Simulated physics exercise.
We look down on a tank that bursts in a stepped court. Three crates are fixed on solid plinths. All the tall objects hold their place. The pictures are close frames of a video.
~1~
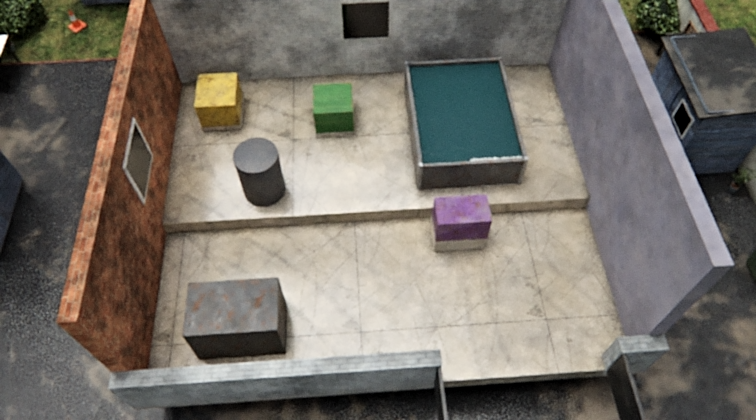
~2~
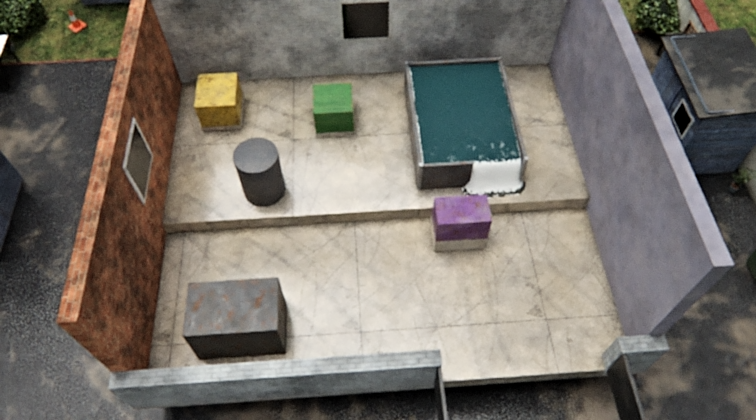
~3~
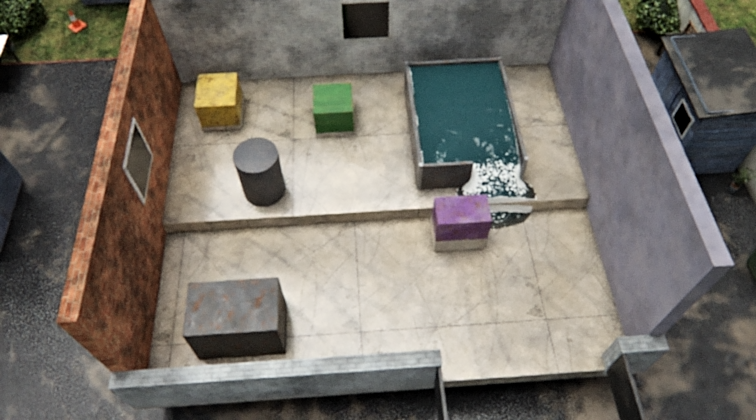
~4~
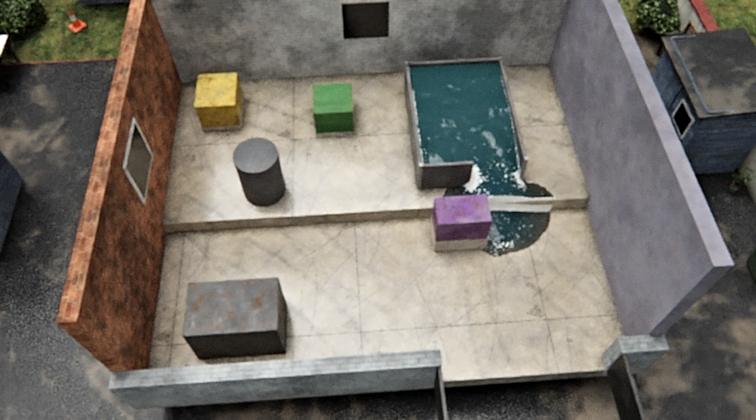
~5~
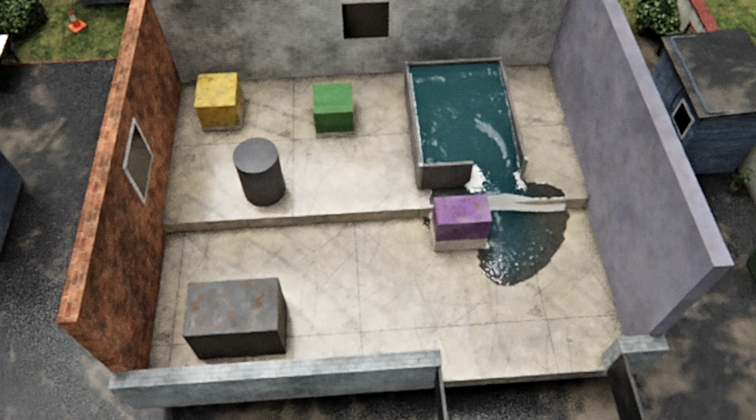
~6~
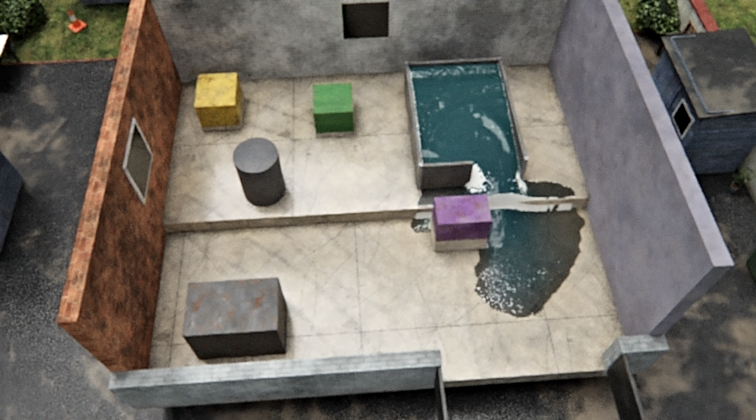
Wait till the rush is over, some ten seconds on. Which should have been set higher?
The purple crate escapes dry; the green crate escapes dry; the yellow crate escapes dry.
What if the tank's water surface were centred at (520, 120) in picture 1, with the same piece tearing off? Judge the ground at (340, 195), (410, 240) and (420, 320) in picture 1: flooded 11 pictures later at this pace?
As listed: No water, clear, not flooded.
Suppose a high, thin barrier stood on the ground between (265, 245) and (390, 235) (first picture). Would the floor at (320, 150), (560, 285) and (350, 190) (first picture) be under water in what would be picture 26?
In that order: No water, covered, no water.
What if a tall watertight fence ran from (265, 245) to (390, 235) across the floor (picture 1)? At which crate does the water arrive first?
It is the one in purple.
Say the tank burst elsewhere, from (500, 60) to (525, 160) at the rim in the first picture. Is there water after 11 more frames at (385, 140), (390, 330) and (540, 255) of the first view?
In turn: Free of water, clear, flooded.
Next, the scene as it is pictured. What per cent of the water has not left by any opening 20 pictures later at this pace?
Close to 76 %.
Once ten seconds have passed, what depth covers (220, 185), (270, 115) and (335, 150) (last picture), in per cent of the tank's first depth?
About 0, 0 and 0 per cent.
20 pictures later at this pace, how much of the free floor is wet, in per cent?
I make it 30 per cent.
A moment on, water covers 20 % of the floor; the purple crate water round its plinth, the green crate not reached, the yellow crate not reached.
Next, water covers 30 % of the floor; the purple crate water round its plinth, the green crate not reached, the yellow crate not reached.
Then, water covers 30 % of the floor; the purple crate water round its plinth, the green crate not reached, the yellow crate not reached.
Later, water covers 35 % of the floor; the purple crate water round its plinth, the green crate not reached, the yellow crate not reached.
In the end, water covers 45 % of the floor; the purple crate stayed above the water, the green crate stayed above the water, the yellow crate stayed above the water.
